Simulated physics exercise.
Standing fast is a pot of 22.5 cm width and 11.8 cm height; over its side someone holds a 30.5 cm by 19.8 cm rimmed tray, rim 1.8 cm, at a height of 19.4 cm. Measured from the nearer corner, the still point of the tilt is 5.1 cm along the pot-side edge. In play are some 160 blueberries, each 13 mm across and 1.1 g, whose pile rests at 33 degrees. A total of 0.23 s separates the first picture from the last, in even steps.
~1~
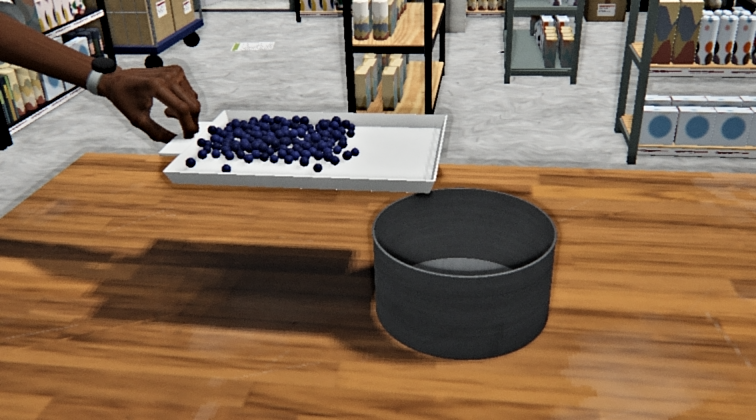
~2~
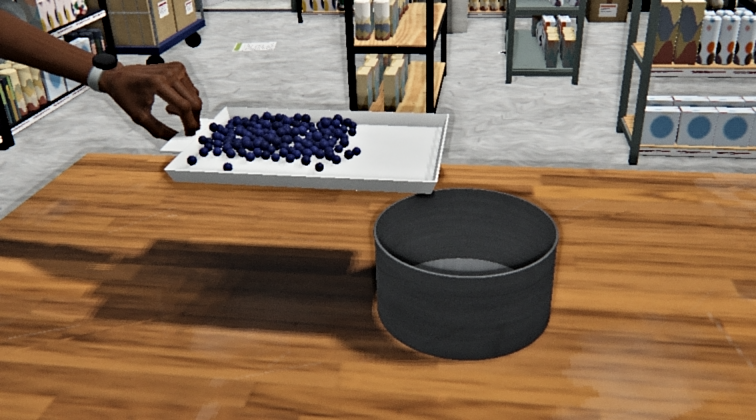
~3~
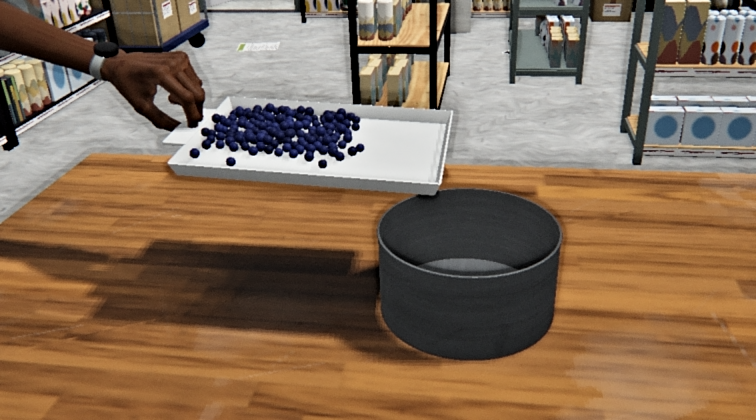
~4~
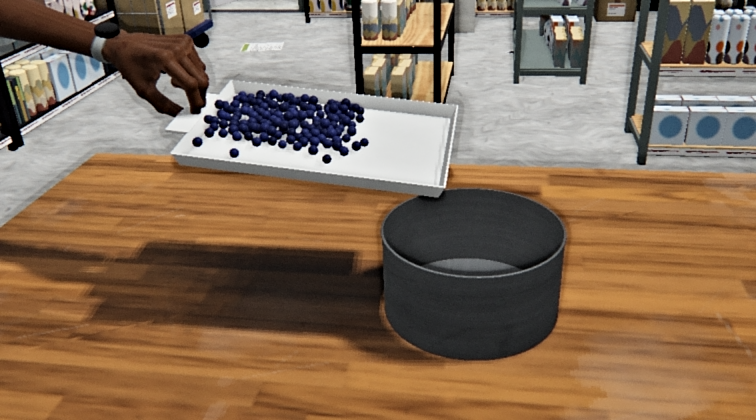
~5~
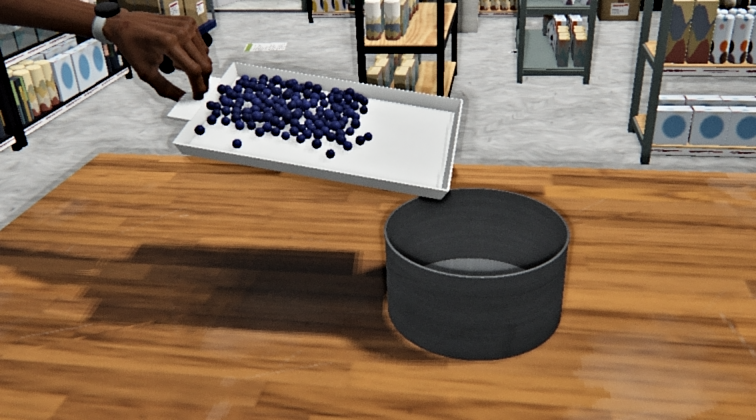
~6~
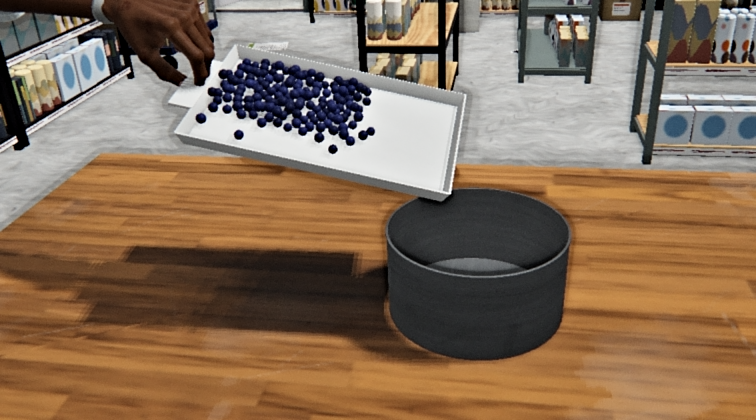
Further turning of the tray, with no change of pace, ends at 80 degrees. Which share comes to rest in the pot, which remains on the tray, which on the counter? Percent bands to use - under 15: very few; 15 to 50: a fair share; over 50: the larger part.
Pot - the larger part, tray - very few, counter - a fair share.
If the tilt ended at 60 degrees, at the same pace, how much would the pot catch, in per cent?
It would be near 50 per cent.
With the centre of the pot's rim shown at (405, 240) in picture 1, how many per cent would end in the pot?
Close to 95 in a hundred.
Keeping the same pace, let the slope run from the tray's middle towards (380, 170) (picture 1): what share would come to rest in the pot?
Something like 90 per cent of the pieces.
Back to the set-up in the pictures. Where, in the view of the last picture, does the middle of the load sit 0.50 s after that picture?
Approx. (425, 187).
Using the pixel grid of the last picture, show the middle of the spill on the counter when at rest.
Around (483, 398).
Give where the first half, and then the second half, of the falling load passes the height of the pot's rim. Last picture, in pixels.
It passes about (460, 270) first and (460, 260) afterwards.
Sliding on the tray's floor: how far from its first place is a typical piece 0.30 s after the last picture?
It has moved some 8 cm from its start.
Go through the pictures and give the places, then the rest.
The first picture shows tray tilt 0 degrees, front corners at (171, 169) and (429, 178); middle of the pieces at (276, 140); pot at (463, 227).
The second picture shows tray tilt 1 degrees, front corners at (172, 167) and (431, 179); middle of the pieces at (277, 138).
The third picture shows tray tilt 4 degrees, front corners at (175, 161) and (435, 181), lowest corner right front; middle of the pieces at (280, 131).
The fourth picture shows tray tilt 8 degrees, front corners at (179, 151) and (439, 183), lowest corner right front; middle of the pieces at (284, 121).
The fifth picture shows tray tilt 13 degrees, front corners at (181, 141) and (443, 186), lowest corner right front; middle of the pieces at (287, 109).
The sixth picture shows tray tilt 18 degrees, front corners at (182, 130) and (445, 189), lowest corner right front; middle of the pieces at (289, 98); pot at (477, 227).
Then, 0.30 s after the last picture, tilt 48 degrees; the tray holds 100 %, the pot 0 %.
Then, 0.50 s after the last picture, tilt 69 degrees; the tray holds 70 %, the pot 5 %.
Then, 0.82 s after the last picture, tilt 80 degrees; the tray holds 5 %, the pot 65 %.
In the end, pot 75 %, tray 0 %, counter 25 %.
